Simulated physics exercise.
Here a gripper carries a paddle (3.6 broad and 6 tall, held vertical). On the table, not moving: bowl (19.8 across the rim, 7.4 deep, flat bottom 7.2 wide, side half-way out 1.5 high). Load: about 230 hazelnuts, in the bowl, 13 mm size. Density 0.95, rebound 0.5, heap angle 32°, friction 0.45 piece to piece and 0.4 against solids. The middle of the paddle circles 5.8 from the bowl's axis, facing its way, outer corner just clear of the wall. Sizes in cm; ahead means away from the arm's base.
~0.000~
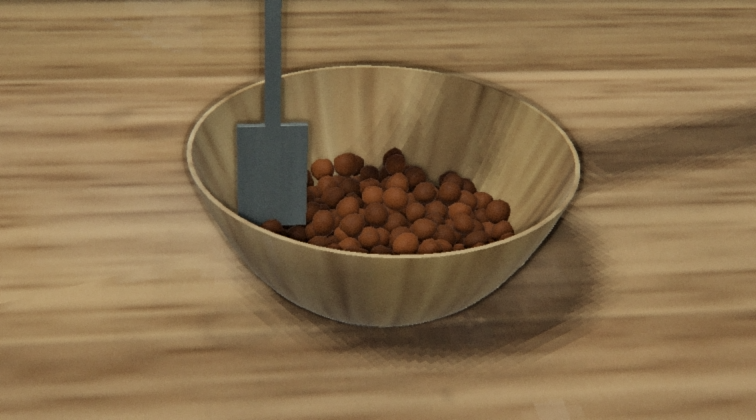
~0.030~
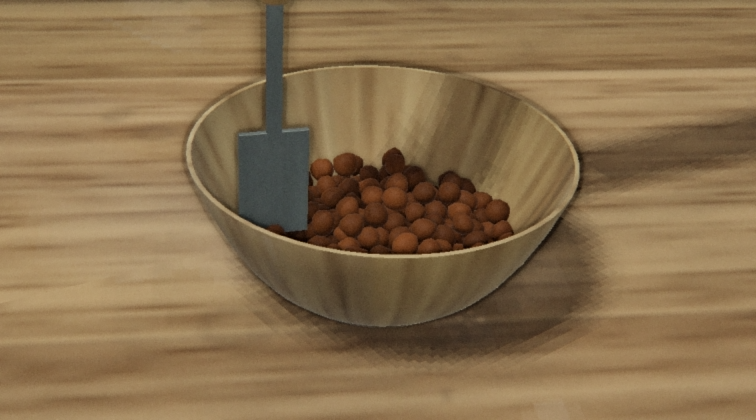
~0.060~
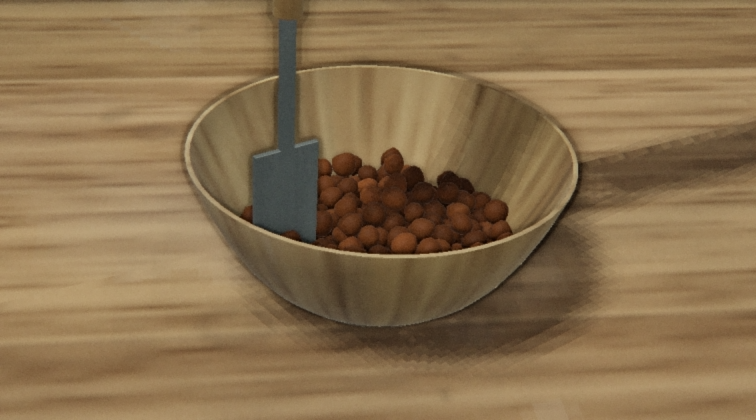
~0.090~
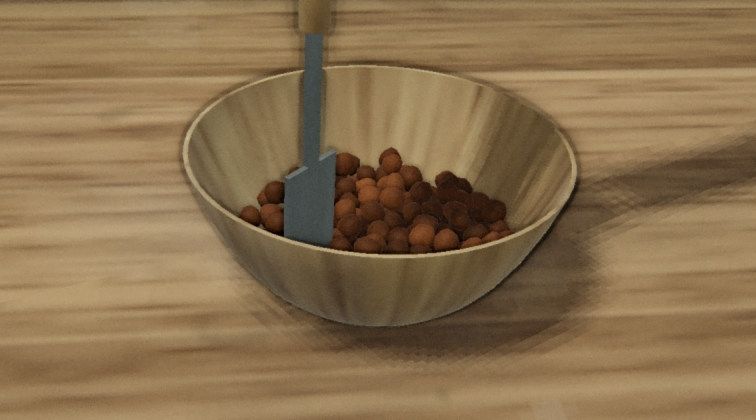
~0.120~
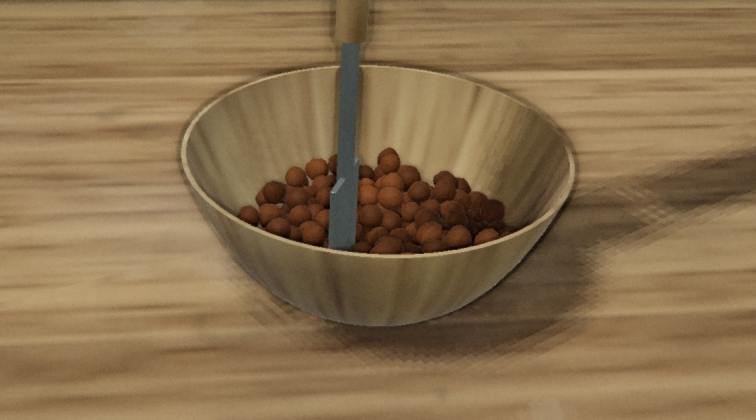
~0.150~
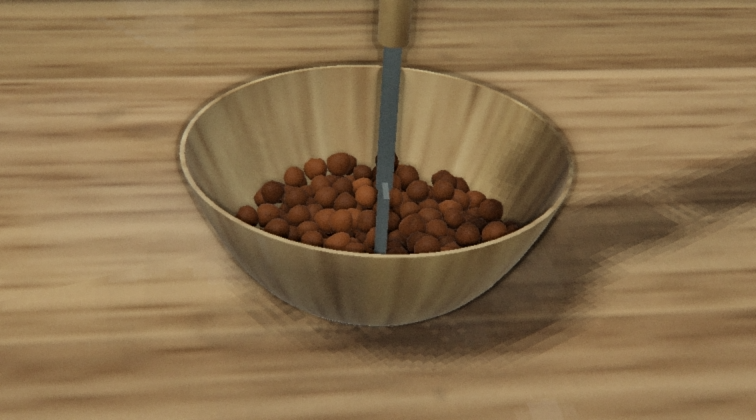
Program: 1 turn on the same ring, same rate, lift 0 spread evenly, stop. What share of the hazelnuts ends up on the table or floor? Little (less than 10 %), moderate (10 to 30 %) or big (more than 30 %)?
Answer: Little; less than 10 % of the hazelnuts finish on the table or floor.
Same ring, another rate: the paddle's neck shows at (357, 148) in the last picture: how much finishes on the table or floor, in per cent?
About 0 per cent.
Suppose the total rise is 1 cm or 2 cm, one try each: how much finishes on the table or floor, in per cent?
About 5 and 0 per cent.
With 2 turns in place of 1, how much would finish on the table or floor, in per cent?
Then about 5 per cent.
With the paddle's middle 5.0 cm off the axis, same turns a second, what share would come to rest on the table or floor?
In that case some 5 per cent.
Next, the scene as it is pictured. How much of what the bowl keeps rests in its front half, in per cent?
Roughly 55 per cent.
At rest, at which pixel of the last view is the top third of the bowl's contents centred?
Near (322, 232).
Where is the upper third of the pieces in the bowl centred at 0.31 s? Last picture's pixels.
At about (447, 178).
By 0.31 s, 189° round, highest piece 8 above the table; 227 in the bowl.
By 0.47 s, 294° round, highest piece 9 above the table; 223 in the bowl, 4 in flight or on the tool.
By 0.76 s, 0° round, highest piece 6 above the table; 218 in the bowl, 9 on the table or floor.
By 1.46 s, 0° round, highest piece 5 above the table; 218 in the bowl, 9 on the table or floor.
Final count, 218 in the bowl, 9 on the table or floor. That is 4 % on the table or floor.
